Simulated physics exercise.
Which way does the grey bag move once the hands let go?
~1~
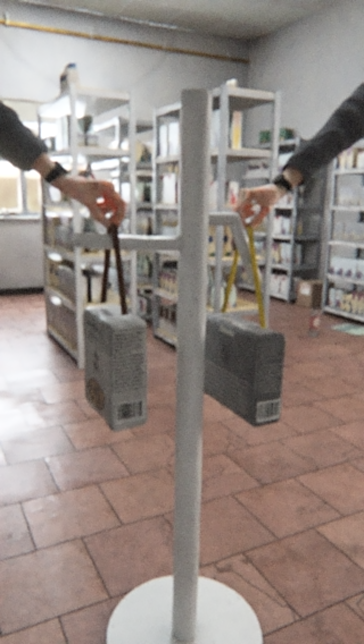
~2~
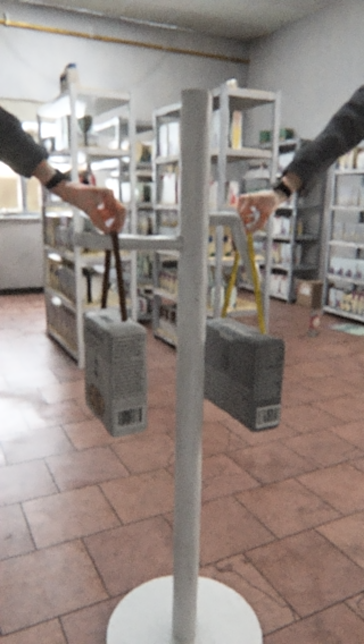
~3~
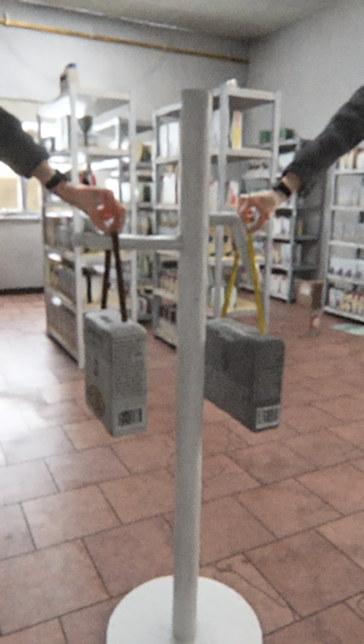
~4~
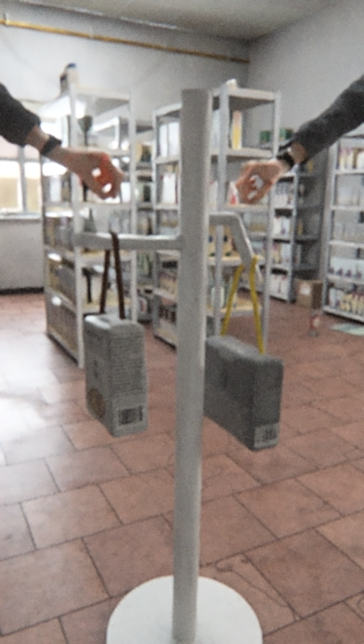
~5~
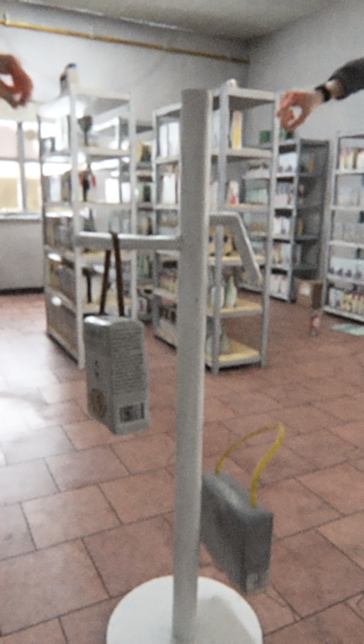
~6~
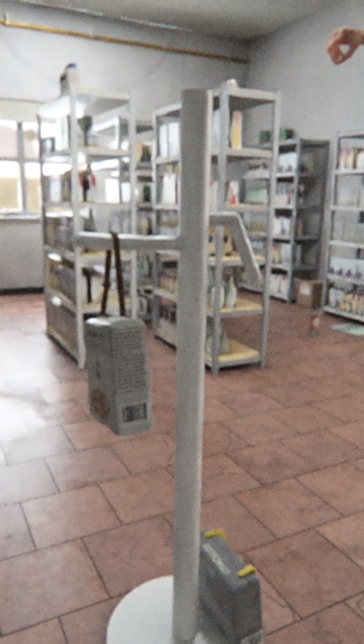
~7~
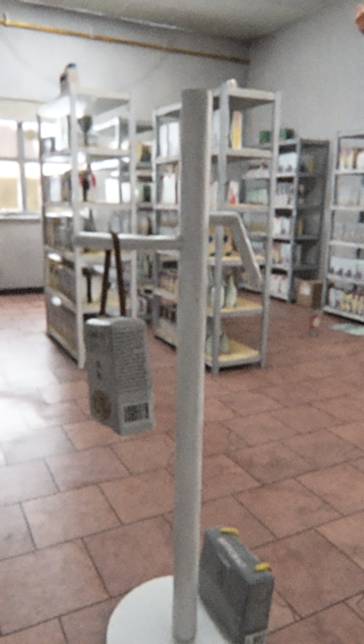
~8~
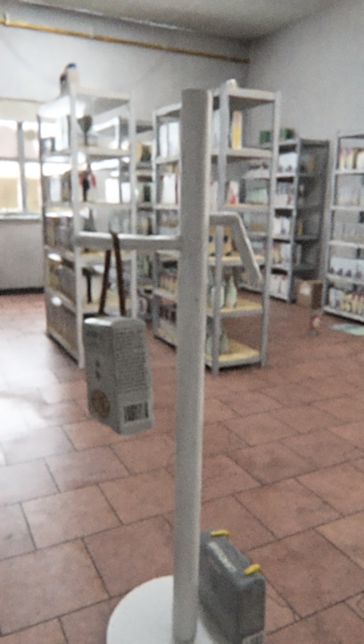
The grey bag moves down, dropping away from the right peg to the floor by the foot of the post.
